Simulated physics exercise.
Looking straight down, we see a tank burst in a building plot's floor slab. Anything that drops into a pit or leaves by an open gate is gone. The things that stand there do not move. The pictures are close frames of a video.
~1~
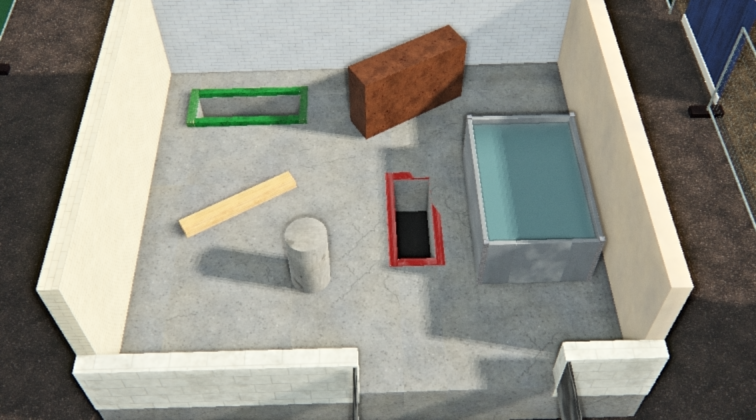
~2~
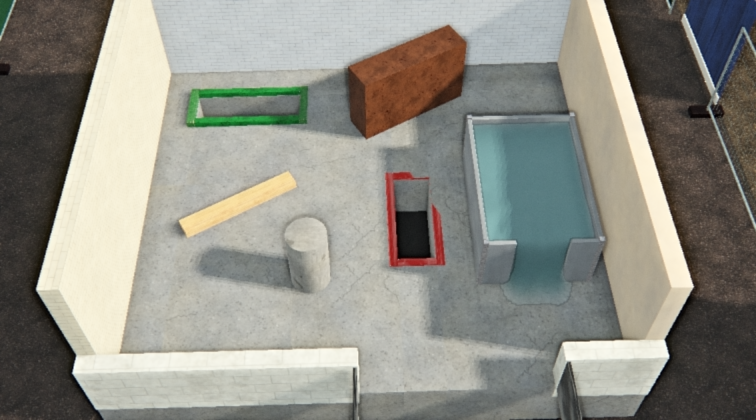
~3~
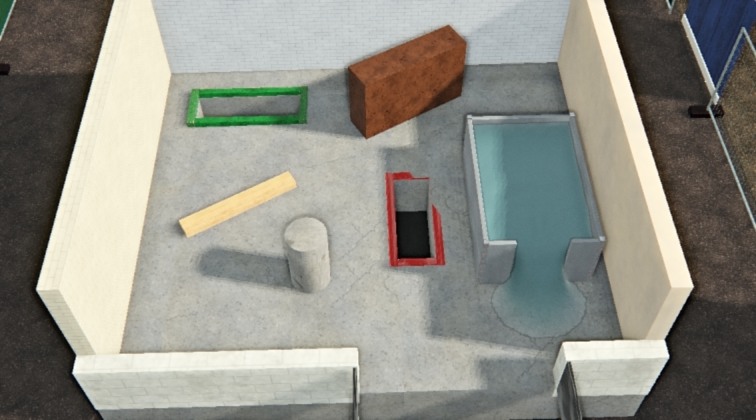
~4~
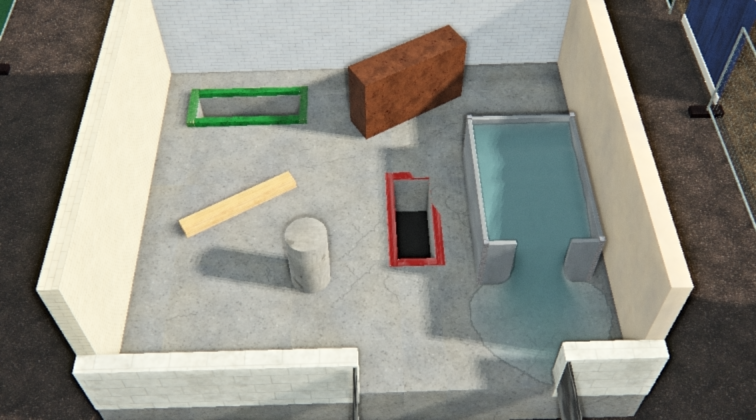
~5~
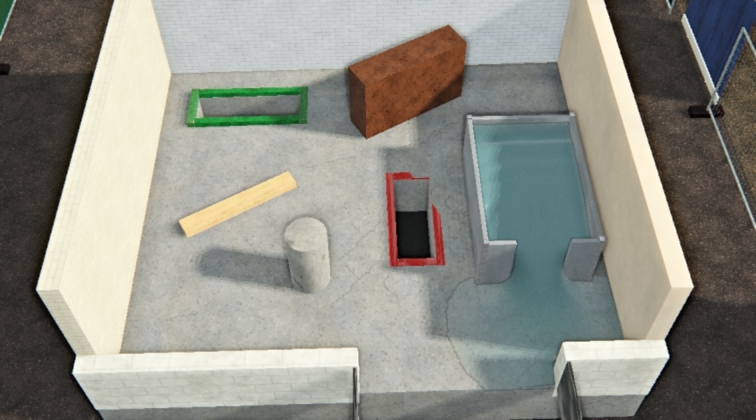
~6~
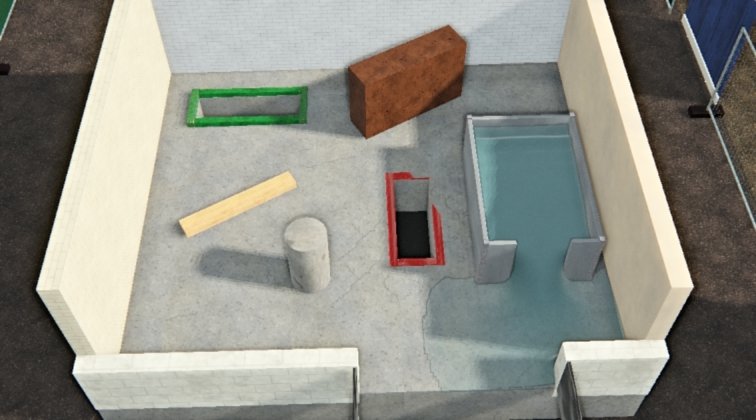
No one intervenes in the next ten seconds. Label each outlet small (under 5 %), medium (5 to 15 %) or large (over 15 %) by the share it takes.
Labels: Gate: Large, green pit: Small, red pit: Small.
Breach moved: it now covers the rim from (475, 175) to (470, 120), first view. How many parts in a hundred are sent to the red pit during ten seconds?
That would be red at 55 percent.
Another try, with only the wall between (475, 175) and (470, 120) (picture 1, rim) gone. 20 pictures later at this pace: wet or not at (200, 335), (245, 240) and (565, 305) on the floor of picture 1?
So the first one is left untouched, the next drenched, and the last left untouched.
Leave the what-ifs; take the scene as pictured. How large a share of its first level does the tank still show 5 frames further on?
Estimate: Around 68 %.
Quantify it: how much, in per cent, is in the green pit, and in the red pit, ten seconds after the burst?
The first comes to roughly 0 percent, the second to roughly 0 percent.
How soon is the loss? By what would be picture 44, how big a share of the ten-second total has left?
About 80 %.
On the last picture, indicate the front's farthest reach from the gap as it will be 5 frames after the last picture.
I'd say around (353, 376).
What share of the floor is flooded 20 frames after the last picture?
By my count, 20 percent.
A moment on, water covers 15 % of the floor; the gate 9 %, the green pit 0 %, the red pit 0 %.
Next, water covers 15 % of the floor; the gate 19 %, the green pit 0 %, the red pit 0 %.
Then, water covers 20 % of the floor; the gate 33 %, the green pit 0 %, the red pit 0 %.
Later, water covers 30 % of the floor; the gate 50 %, the green pit 0 %, the red pit 0 %.
In the end, water covers 40 % of the floor; the gate 64 %, the green pit 0 %, the red pit 0 %.
